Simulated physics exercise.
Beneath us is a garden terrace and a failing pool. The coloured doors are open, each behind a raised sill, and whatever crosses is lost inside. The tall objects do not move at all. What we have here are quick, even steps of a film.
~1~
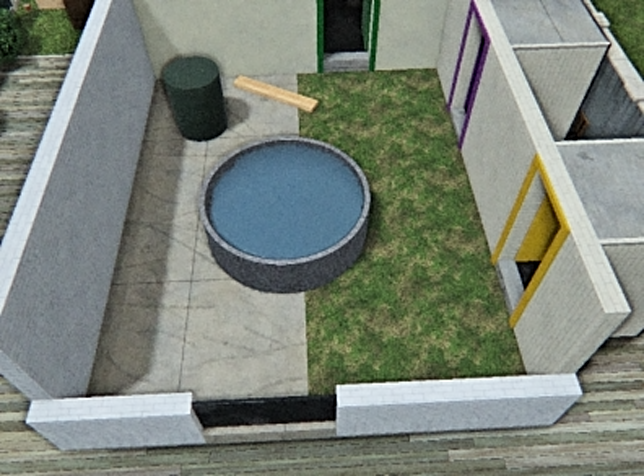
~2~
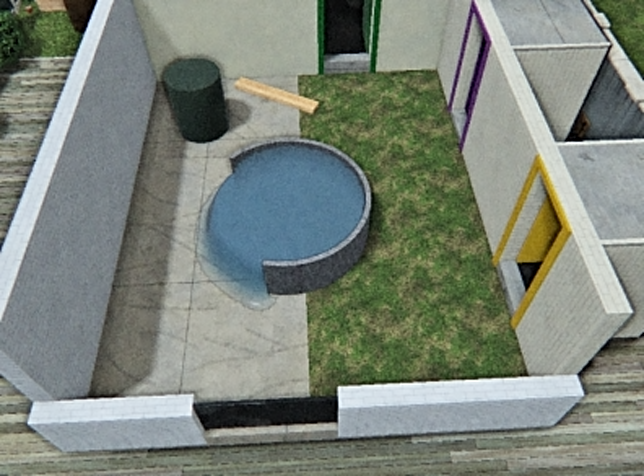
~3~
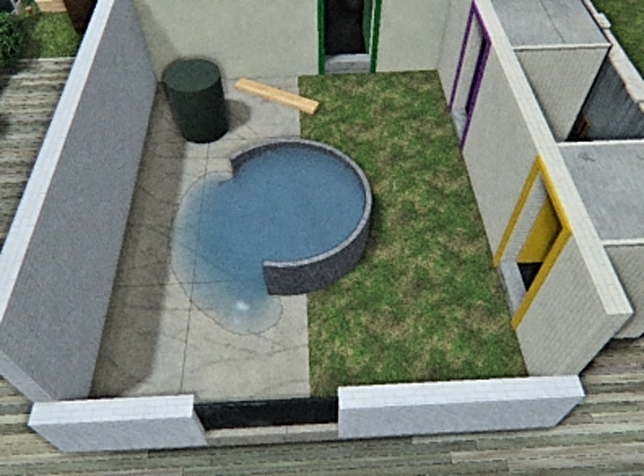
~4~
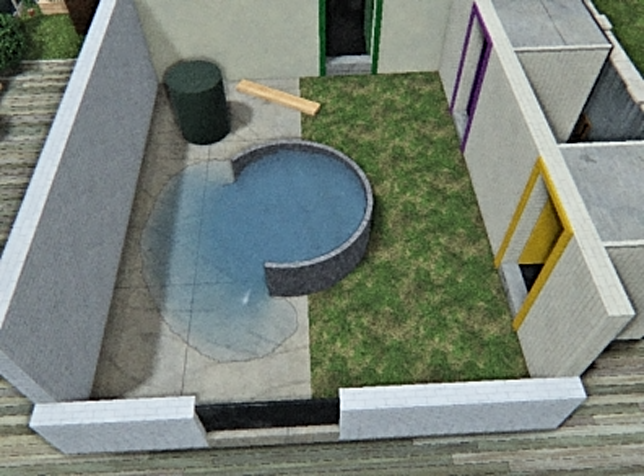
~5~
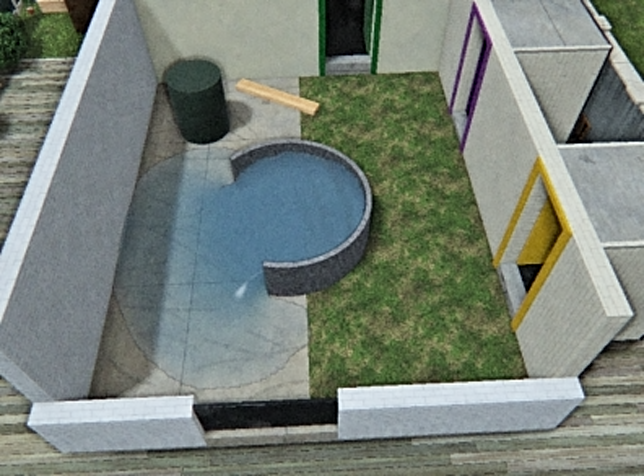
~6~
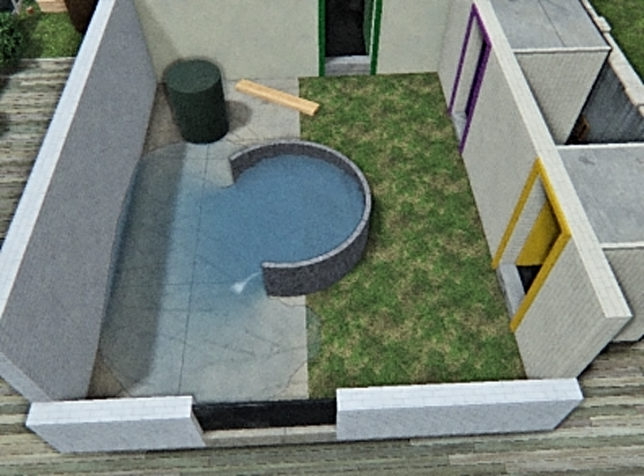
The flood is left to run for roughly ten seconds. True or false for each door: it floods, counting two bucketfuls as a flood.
Purple door - false; yellow door - false; green door - false.
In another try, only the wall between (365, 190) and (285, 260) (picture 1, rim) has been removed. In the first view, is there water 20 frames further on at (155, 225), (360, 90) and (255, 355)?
First unwetted, second unwetted, third soaked.
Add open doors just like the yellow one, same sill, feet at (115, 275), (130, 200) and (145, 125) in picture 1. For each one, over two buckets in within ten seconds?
Checking each in order, the first beats the threshold, the second beats the threshold, and the third misses the threshold.
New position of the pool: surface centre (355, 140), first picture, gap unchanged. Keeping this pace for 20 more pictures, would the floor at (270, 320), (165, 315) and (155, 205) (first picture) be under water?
Point by point: Swamped; swamped; swamped.
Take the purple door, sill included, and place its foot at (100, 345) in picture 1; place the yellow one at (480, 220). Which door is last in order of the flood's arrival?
Answer: The yellow one.
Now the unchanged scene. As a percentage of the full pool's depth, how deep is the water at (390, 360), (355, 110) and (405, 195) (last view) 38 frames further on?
I'd put them at close to 12 per cent, then 8 per cent, then 8 per cent.
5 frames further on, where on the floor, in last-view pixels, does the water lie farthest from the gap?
At roughly (157, 91).
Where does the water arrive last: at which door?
I'd say the purple door.
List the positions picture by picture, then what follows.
In the first picture, the round tank at (285, 198) is whole and still.
In the second picture, the front is at (268, 303), out from the gap at (213, 237).
In the third picture, water pours out at (214, 240) and has run to (268, 322).
In the fourth picture, the front is at (255, 353), out from the gap at (215, 242).
In the fifth picture, the front is at (191, 153), out from the gap at (214, 242).
In the sixth picture, the front is at (142, 158), out from the gap at (214, 243).
A moment on, water covers 30 % of the floor; the purple door not reached, the yellow door not reached, the green door not reached.
Next, water covers 35 % of the floor; the purple door not reached, the yellow door not reached, the green door not reached.
Then, water covers 60 % of the floor; the purple door not reached, the yellow door not reached, the green door not reached.
Later, water covers 90 % of the floor; the purple door not reached, the yellow door wet at the sill, nothing in, the green door wet at the sill, nothing in.
In the end, water covers 95 % of the floor; the purple door wet at the sill, nothing in, the yellow door wet at the sill, nothing in, the green door wet at the sill, nothing in.
